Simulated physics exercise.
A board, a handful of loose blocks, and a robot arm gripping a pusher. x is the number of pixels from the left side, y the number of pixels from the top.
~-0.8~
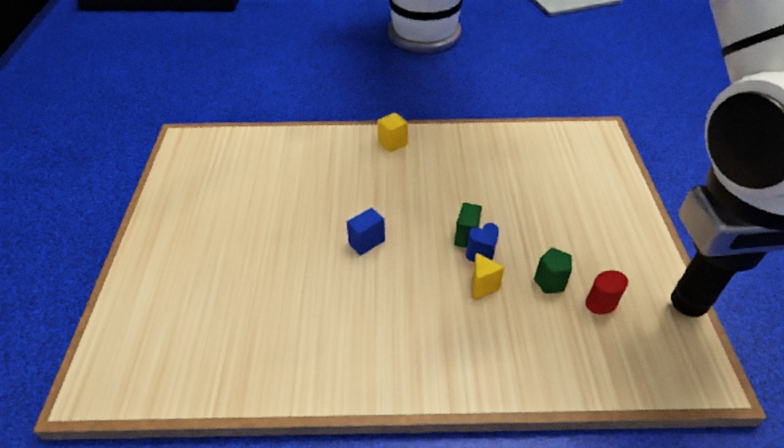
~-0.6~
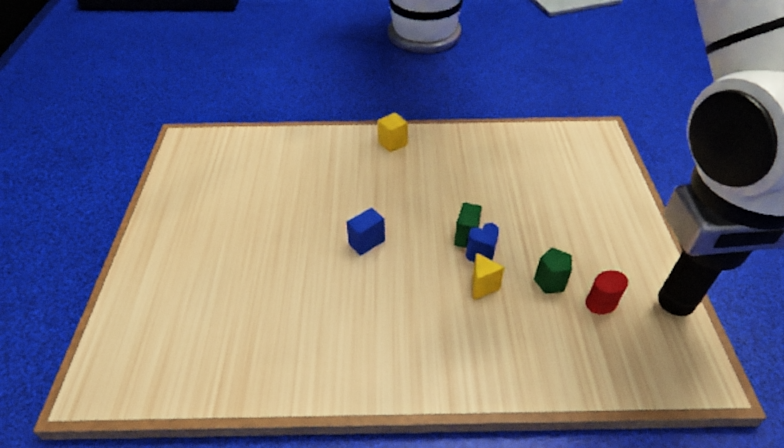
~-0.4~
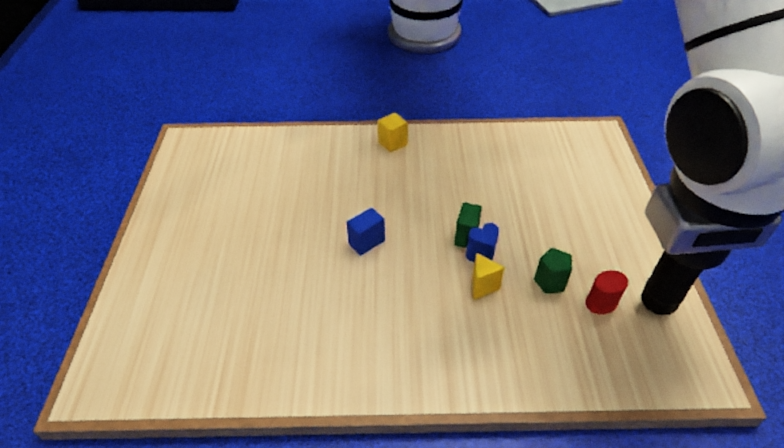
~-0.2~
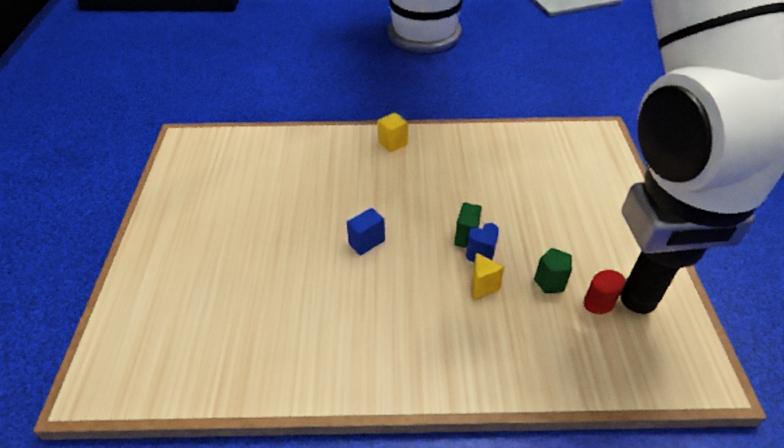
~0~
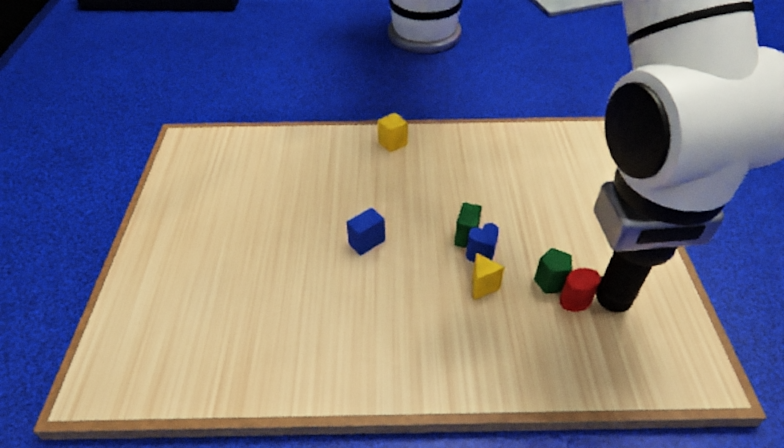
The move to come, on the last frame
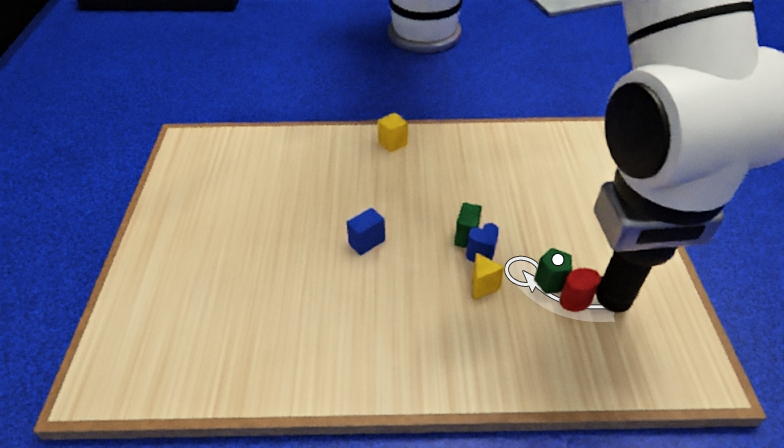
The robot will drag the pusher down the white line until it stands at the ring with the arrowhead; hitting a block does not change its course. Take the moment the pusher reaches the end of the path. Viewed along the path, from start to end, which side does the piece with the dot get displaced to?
The shift goes right.
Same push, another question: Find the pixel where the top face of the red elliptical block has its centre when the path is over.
Just about (516, 273).
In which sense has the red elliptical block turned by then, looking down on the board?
The red elliptical block rotates counterclockwise.
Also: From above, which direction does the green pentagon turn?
It spins clockwise.
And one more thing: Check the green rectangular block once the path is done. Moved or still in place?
It stays put.
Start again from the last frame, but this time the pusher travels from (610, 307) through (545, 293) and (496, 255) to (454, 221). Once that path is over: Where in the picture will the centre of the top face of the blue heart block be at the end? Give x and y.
It sits at (456, 228).
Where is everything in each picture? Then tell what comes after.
The first picture shows tip of the pusher at (689, 303), middles of tops, green rectangular block at (470, 214), blue heart block at (486, 233), yellow three-sided block at (486, 266), green pentagon at (558, 260), red elliptical block at (612, 281).
The second picture shows pusher at (676, 303), nothing pushed.
The third picture shows pusher at (659, 302), nothing pushed.
The fourth picture shows pusher at (638, 300), red elliptical block at (609, 281).
The fifth picture shows pusher at (614, 299), green rectangular block at (470, 214), blue heart block at (486, 233), yellow three-sided block at (486, 266), green pentagon at (558, 260), red elliptical block at (584, 278).
The line goes from (610, 307) via (577, 305) and (545, 292), ending at (523, 271); the dot is on the green pentagon.
What follows on the original path. Halfway along, pusher at (562, 292); green pentagon at (546, 253), turned 35° clockwise; red elliptical block at (534, 277), turned 30° anticlockwise.
At the end, pusher at (525, 263); green rectangular block unmoved; blue heart block unmoved; yellow three-sided block at (482, 266); green pentagon at (526, 226), turned 90° clockwise; red elliptical block at (516, 273), turned 85° anticlockwise.
